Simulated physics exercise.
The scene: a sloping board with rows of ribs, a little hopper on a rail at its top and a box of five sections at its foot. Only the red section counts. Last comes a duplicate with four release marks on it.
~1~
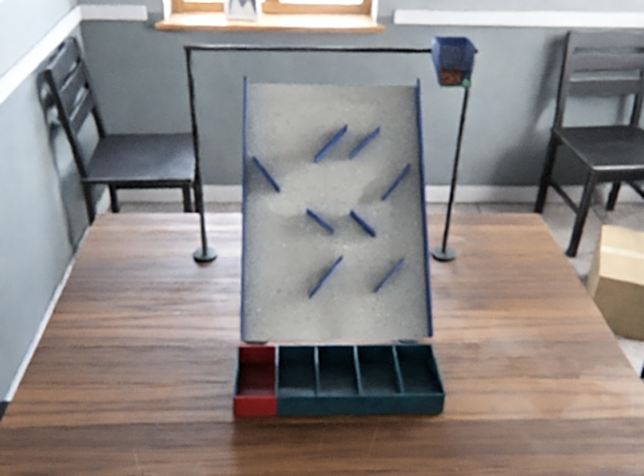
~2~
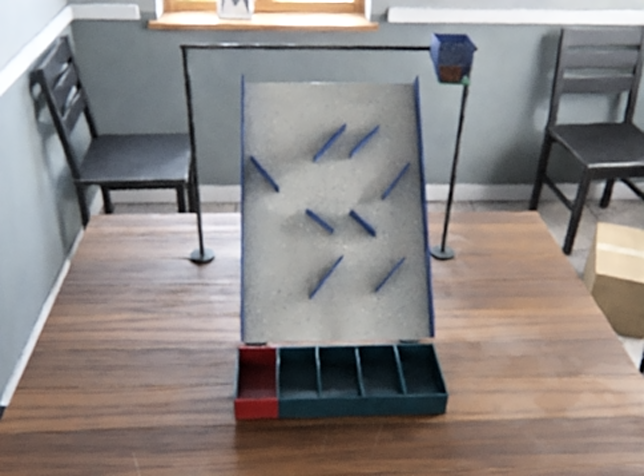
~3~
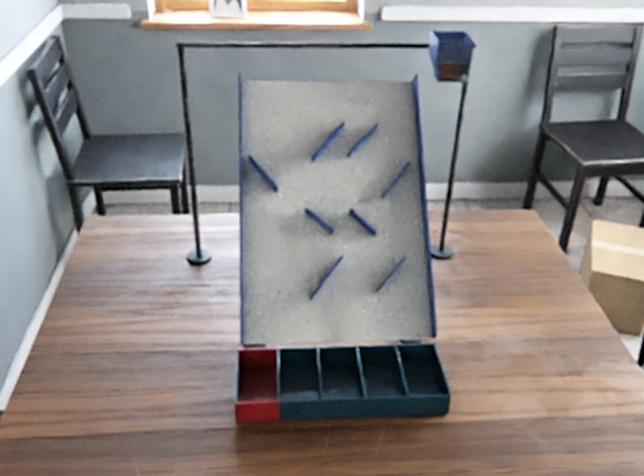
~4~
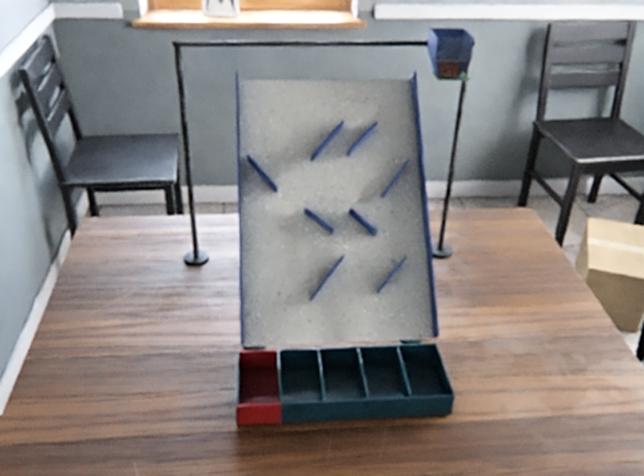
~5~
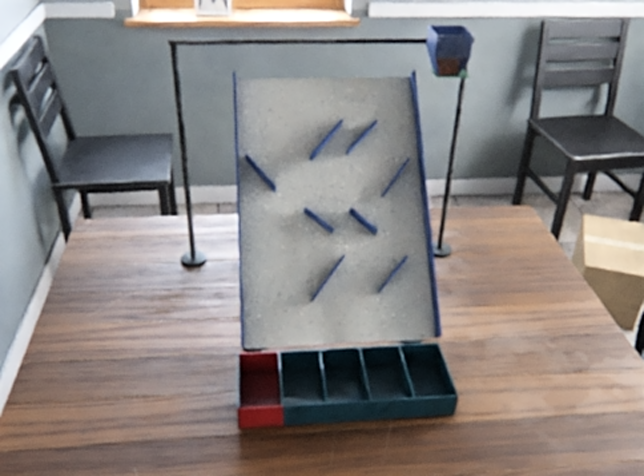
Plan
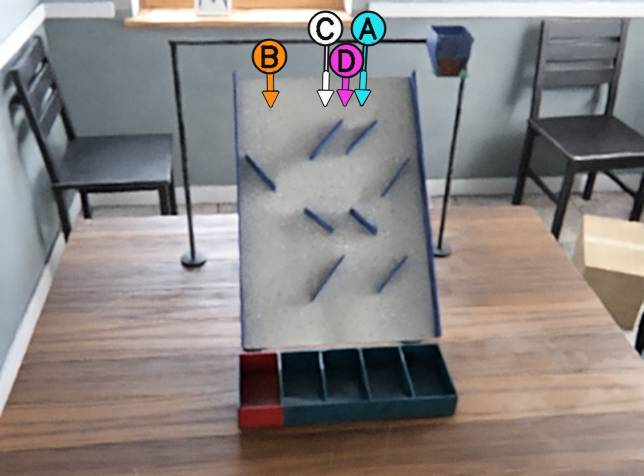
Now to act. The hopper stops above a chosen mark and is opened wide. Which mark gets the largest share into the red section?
Choose C.
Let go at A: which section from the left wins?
The fourth.
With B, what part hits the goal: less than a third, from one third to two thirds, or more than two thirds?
Less than a third.
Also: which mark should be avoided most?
That is mark A.
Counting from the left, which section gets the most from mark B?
It is the second one.
On the marked copy, mark A meets the board at (362, 99); mark B meets the board at (270, 101); mark C meets the board at (325, 100); mark D meets the board at (344, 100).
For mark A, a small part in the red section, most in other sections, a stray few held on the board, a stray few outside the box.
For mark B, about a quarter in the red section, about two thirds in other sections, a small part outside the box.
For mark C, about half in the red section, about a third in other sections, a small part outside the box.
For mark D, about a quarter in the red section, about two thirds in other sections.
